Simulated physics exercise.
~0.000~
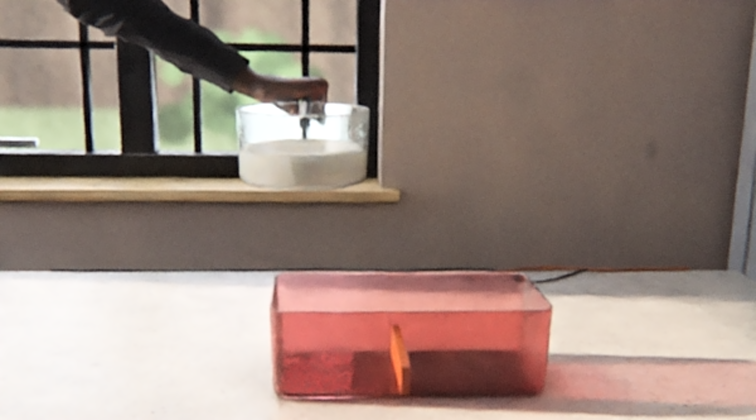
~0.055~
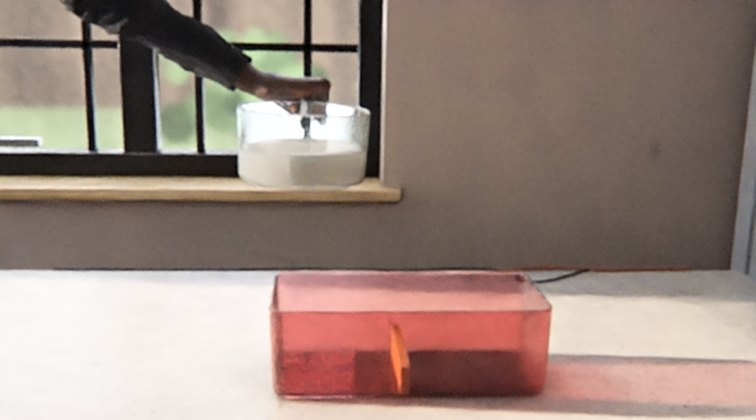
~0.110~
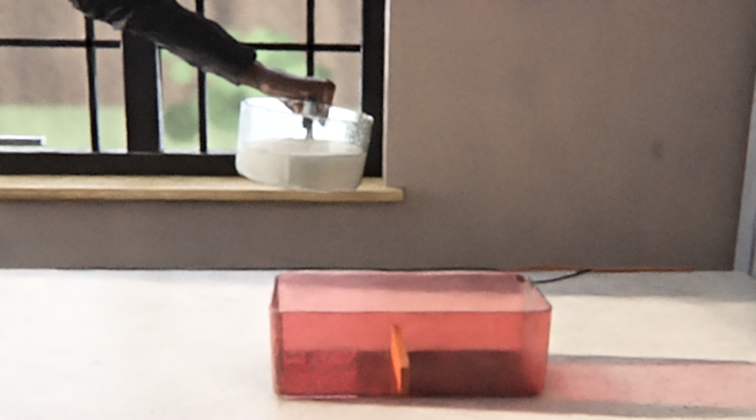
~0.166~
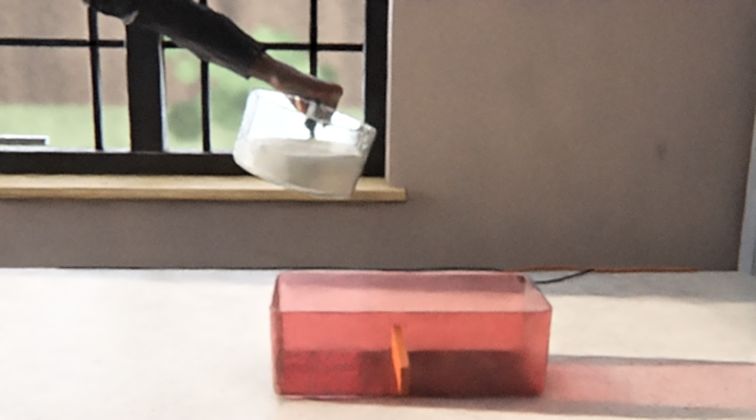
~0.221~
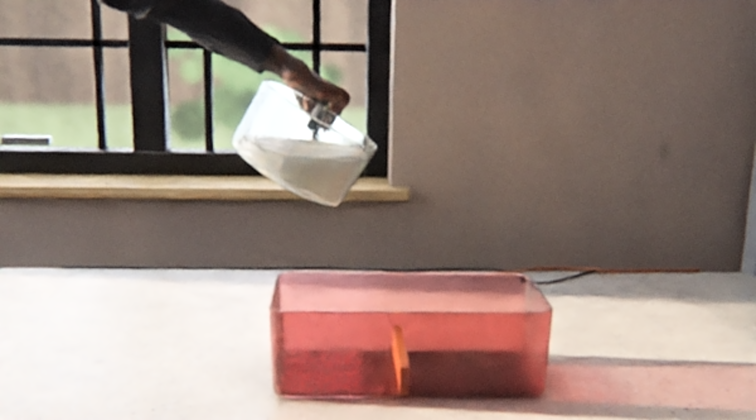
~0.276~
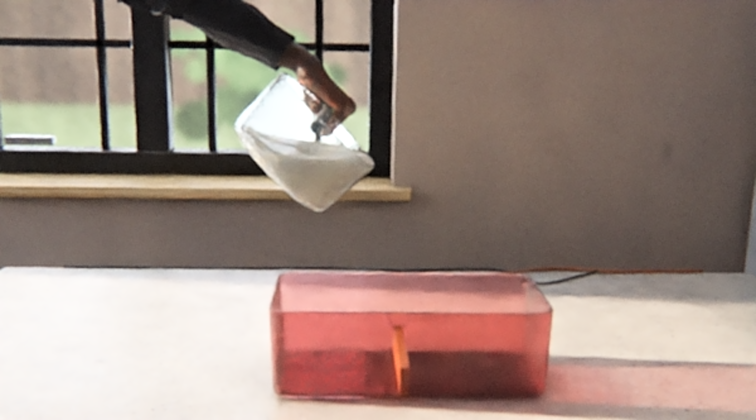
Clear round pot of white milk tilting steadily down to the right in a hand above a red oblong basin with an orange divider.
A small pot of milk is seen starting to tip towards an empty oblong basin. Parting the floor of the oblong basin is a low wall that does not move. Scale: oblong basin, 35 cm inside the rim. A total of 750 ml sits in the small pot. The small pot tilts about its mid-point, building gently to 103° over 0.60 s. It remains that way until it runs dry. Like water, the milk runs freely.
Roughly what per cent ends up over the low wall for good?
About 48 in every hundred.
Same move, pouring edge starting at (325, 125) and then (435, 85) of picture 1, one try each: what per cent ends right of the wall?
The first try gives around 15 percent, the second around 80 percent.
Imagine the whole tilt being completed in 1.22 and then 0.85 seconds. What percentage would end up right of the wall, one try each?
60 then 55 %.
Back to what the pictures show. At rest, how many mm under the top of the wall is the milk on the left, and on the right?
Left: Roughly 22 mm; right: Roughly 24 mm.
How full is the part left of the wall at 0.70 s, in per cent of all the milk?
I'd say near 30 percent.
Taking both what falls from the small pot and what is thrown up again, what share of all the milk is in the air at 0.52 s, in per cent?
Near 54 per cent at that time.
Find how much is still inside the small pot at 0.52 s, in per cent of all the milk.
I reckon about 32 in a hundred is still held.
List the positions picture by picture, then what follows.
In the first picture, it leans 0°; its right rim is at (368, 111); the milk meets the walls at (242, 146) and (364, 147); the oblong basin's rim runs from (273, 293) to (539, 292); the wall's top is at (400, 346).
In the second picture, it leans 2°; its right rim is at (369, 114); the milk meets the walls at (242, 145) and (364, 147).
In the third picture, it leans 8°; its right rim is at (372, 121); the milk meets the walls at (242, 144) and (364, 148).
In the fourth picture, it leans 18°; its right rim is at (375, 133); the milk meets the walls at (240, 142) and (366, 150).
In the fifth picture, it leans 31°; its right rim is at (376, 149); the milk meets the walls at (237, 136) and (368, 153).
In the sixth picture, it leans 45°; its right rim is at (372, 166); the milk meets the walls at (242, 129) and (370, 157).
Then, 0.52 s in, the tilt is 99° and 32 per cent is still to pour, 3 is left of the wall and 12 right of it.
Then, 0.70 s in, the tilt is 103° and 12 per cent is still to pour, 31 is left of the wall and 47 right of it.
Then, 0.89 s in, the tilt is 103° and 2 per cent is still to pour, 44 is left of the wall and 46 right of it.
Then, 1.10 s in, the tilt is 103° and 0 per cent is still to pour, 49 is left of the wall and 48 right of it.
Finally, 50 per cent lies left of the wall, 48 right of it and 2 outside.
